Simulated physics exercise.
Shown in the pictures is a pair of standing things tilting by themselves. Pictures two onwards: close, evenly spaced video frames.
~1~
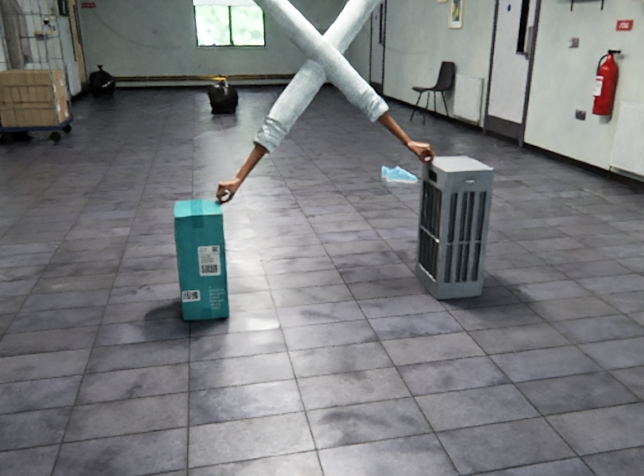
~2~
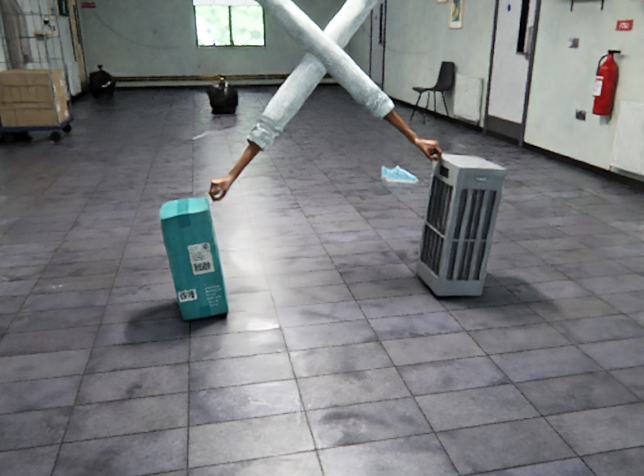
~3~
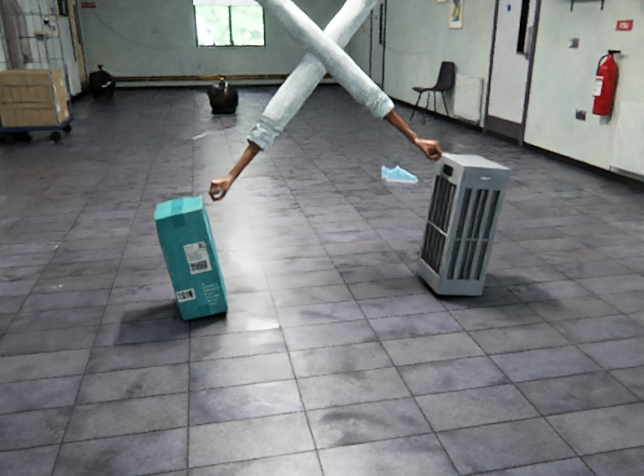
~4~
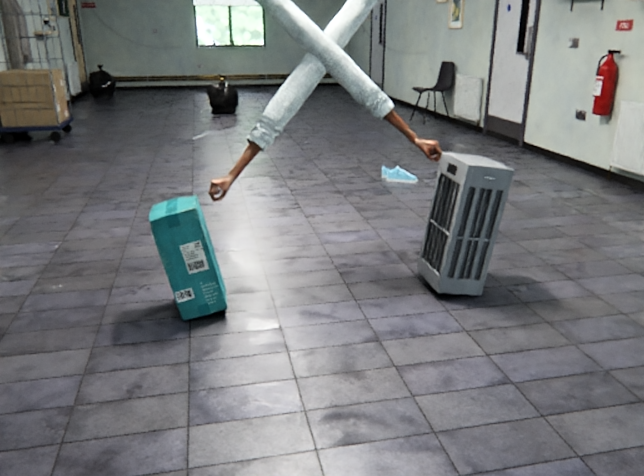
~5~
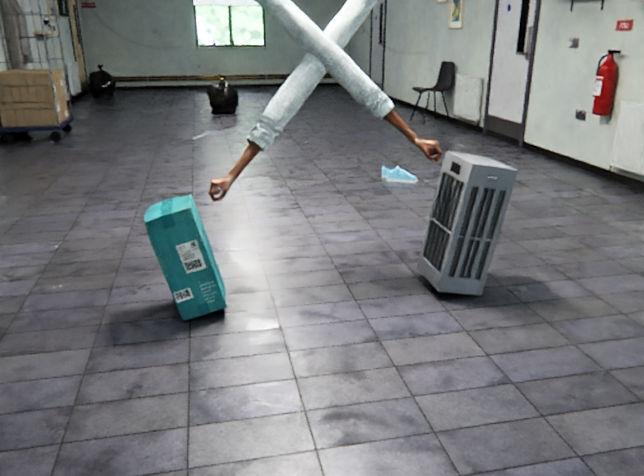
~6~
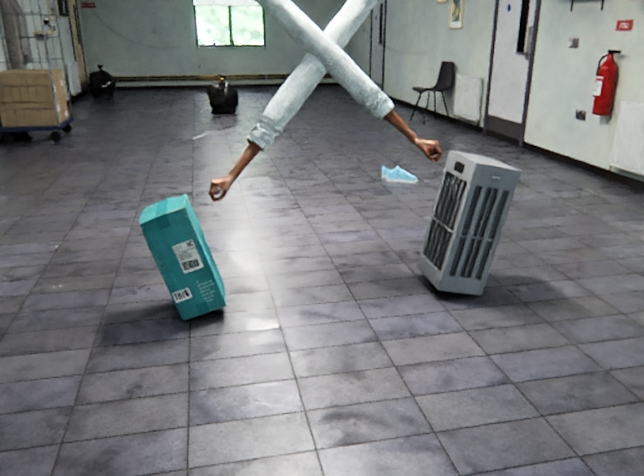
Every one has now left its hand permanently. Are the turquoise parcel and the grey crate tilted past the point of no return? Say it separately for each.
In the end the turquoise parcel does not recover; the grey crate, meanwhile, does not recover.
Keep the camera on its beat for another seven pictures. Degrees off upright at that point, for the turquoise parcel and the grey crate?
Tilts at that frame: 35° and 20°.
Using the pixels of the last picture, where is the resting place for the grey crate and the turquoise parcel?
In the last picture, the grey crate sits at (528, 257) while the turquoise parcel sits at (123, 295).
Then, 0.26 s past the last view, turquoise parcel 49° off upright near (151, 265); grey crate 31° off upright near (486, 221).
Finally, the turquoise parcel goes down on its side, near (123, 295); the grey crate goes down on its side, near (528, 257).
